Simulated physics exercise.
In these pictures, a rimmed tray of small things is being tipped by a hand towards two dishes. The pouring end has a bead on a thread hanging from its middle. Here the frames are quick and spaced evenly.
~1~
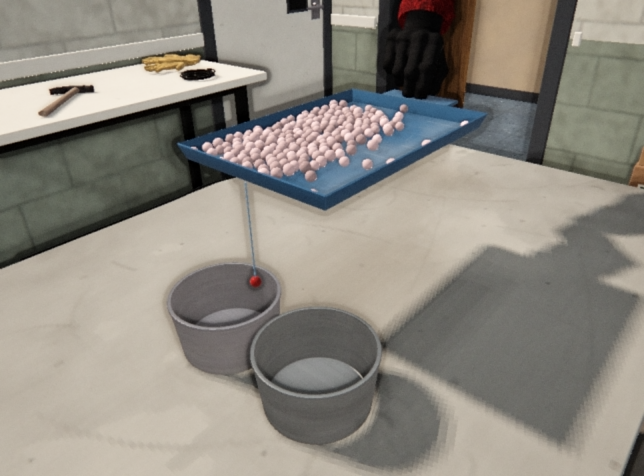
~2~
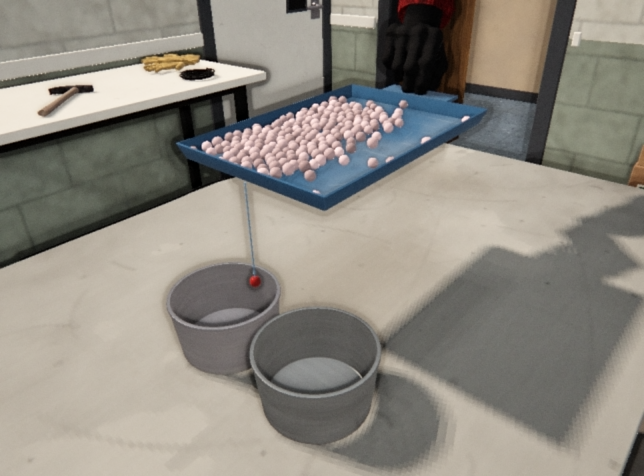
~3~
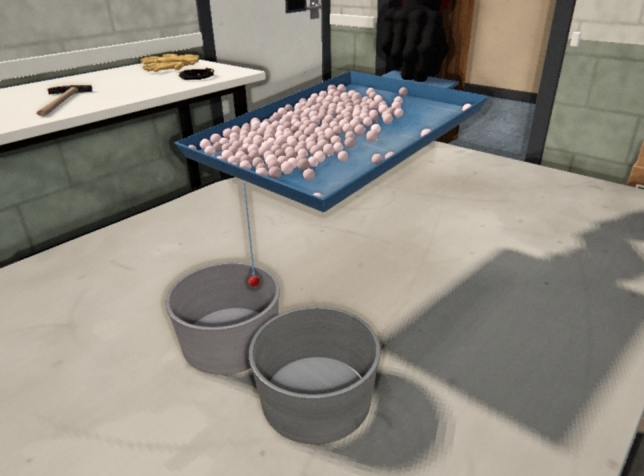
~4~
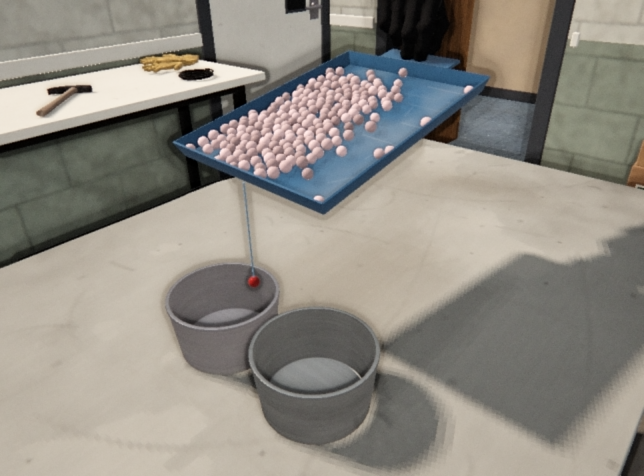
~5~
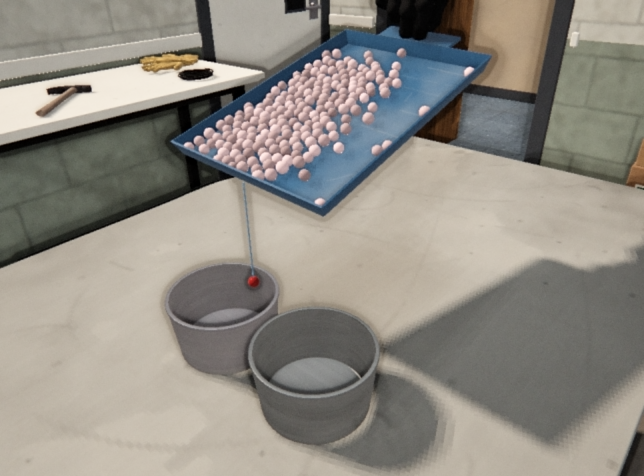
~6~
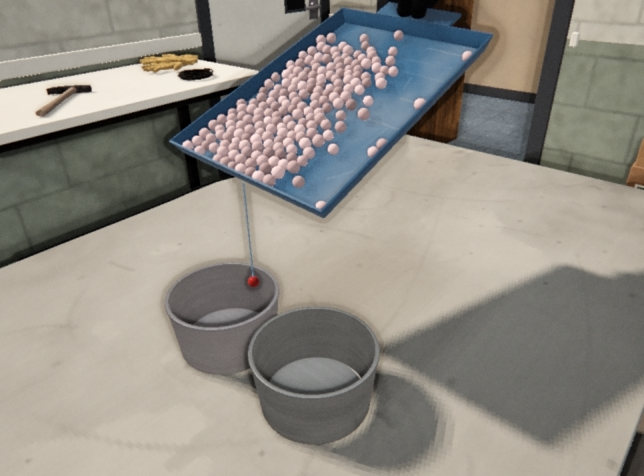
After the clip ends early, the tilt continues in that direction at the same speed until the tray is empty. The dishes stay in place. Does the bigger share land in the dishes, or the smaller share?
The amount caught is going to be bigger than the amount missed.
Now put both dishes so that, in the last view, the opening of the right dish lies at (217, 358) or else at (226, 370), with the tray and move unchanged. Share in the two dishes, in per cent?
About 50 per cent, then about 60 per cent.
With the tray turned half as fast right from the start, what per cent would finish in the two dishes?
About 80 in a hundred.
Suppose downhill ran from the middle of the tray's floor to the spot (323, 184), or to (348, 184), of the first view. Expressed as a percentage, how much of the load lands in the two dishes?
Near 80 % and, after that, 90 %.
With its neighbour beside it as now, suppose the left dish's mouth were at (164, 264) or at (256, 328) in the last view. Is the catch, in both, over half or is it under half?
For the two tries in order: Not as much as half, exceeding half.
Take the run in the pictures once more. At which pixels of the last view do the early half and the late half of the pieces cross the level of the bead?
I'd say around (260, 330) at first, then around (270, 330).
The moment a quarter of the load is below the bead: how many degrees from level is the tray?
Roughly 70 degrees of turn.
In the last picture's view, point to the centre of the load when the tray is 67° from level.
The middle of the load sits near (255, 210).
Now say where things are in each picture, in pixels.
Corners of the pouring end at (186, 143) and (325, 192), level; middle of the load at (306, 138), sugar pearls; left dish at (184, 340); right dish at (273, 406); bead on its thread at (256, 282), in the first frame.
Corners of the pouring end at (185, 143) and (324, 192), level; middle of the load at (305, 136), in the second frame.
Corners of the pouring end at (183, 142) and (323, 194), tipped barely, lowest at the right corner; middle of the load at (304, 129), in the third frame.
Corners of the pouring end at (181, 141) and (322, 198), tipped a little, lowest at the right corner; middle of the load at (302, 121), in the fourth frame.
Corners of the pouring end at (179, 140) and (321, 201), tipped clearly, lowest at the right corner; middle of the load at (298, 114), a stray few on the move, in the fifth frame.
Corners of the pouring end at (177, 139) and (320, 204), tipped clearly, lowest at the right corner; middle of the load at (293, 110), nearly all on the move; left dish at (181, 340); right dish at (270, 406), in the sixth frame.
Soon, tray tipped steeply; about half on the tray; a small part in the right dish; a small part in the left dish; a small part outside both; about a quarter in the air.
A while on, tray tipped past a quarter turn; about half in the right dish; about a quarter in the left dish; about a quarter outside both; a stray few in the air.
Towards the end, tray tipped past a quarter turn; about half in the right dish; about a quarter in the left dish; about a third outside both.
Finally, tray tipped past a quarter turn; about half in the right dish; about a quarter in the left dish; about a third outside both.
